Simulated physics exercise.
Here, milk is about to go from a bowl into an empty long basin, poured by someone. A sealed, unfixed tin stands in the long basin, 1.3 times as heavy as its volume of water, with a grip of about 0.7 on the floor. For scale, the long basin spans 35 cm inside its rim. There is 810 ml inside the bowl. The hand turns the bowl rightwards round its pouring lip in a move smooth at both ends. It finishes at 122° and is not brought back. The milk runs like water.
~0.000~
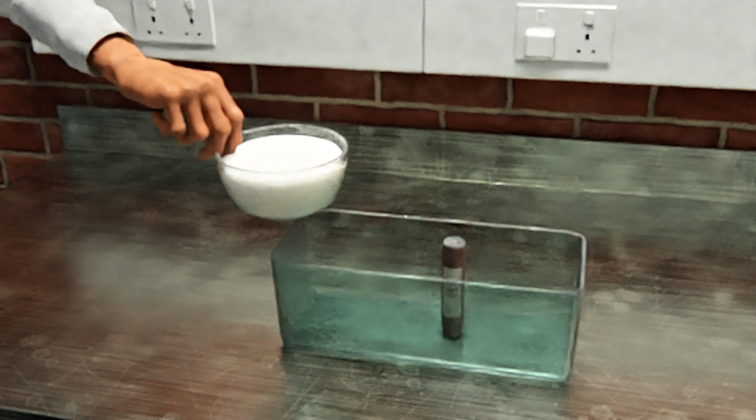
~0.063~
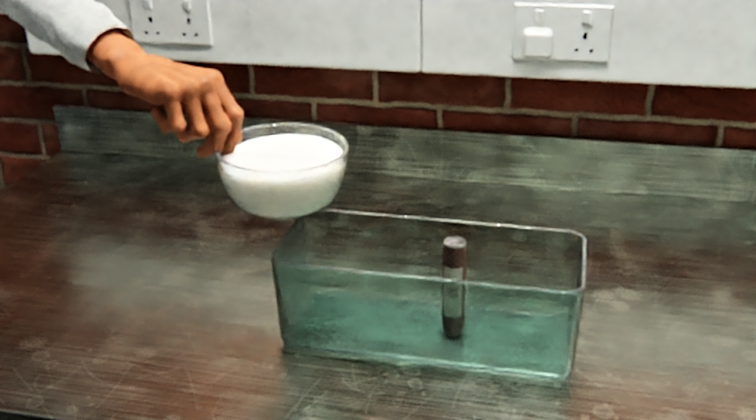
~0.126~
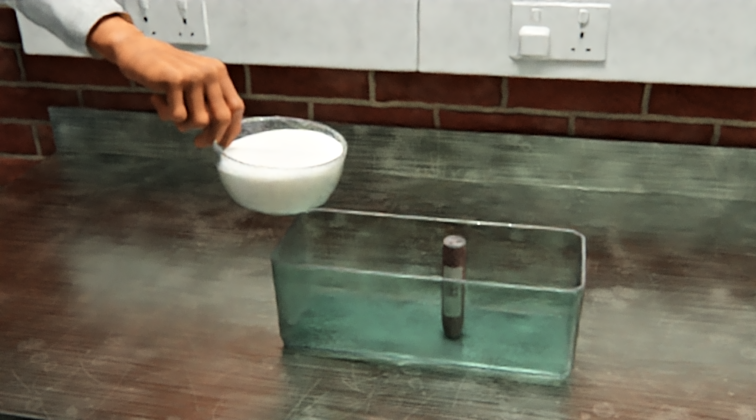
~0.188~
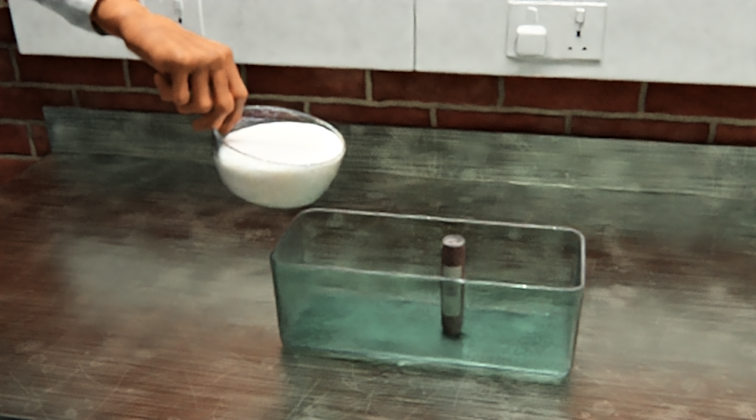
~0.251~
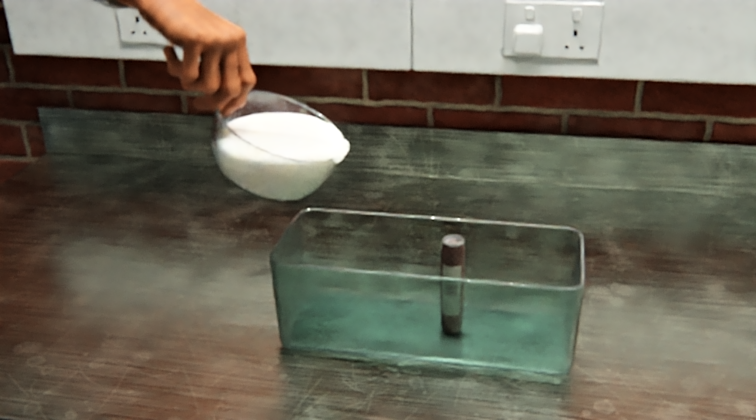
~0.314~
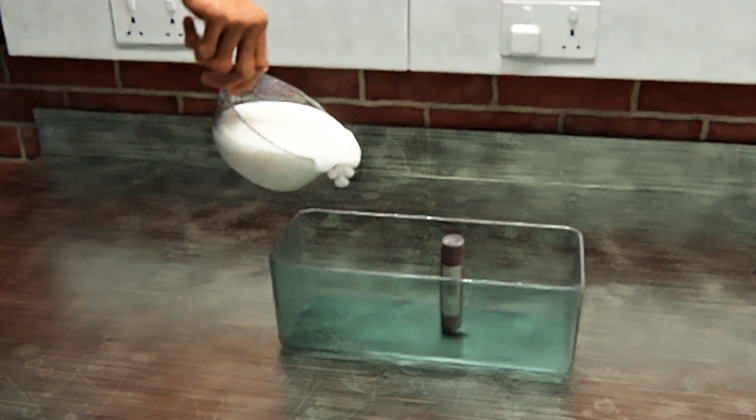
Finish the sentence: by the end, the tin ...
By the end, the tin has toppled.
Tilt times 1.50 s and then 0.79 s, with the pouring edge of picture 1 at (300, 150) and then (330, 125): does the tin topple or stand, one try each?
Run one: It does not tip. Run two: It tumbles.
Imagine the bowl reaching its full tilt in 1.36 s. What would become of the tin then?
With that tilt, the tin tips.
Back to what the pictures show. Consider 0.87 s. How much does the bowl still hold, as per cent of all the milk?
Close to 0 percent of the whole amount.
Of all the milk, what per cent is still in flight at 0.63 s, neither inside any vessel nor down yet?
Near 52 per cent at that time.
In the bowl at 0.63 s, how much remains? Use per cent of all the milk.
16 %.
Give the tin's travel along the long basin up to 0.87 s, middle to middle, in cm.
Estimate: Around 6 cm.
Then, 0.63 s in, the tilt is 100° and 16 per cent is still to pour; the tin stands where it began.
Then, 0.87 s in, the tilt is 122° and 0 per cent is still to pour; the tin leans 55°.
Then, 1.11 s in, the tilt is 122° and 0 per cent is still to pour; the tin lies on its side.
Then, 1.38 s in, the tilt is 122° and 0 per cent is still to pour; the tin lies on its side.
Finally, the tin lies on its side.
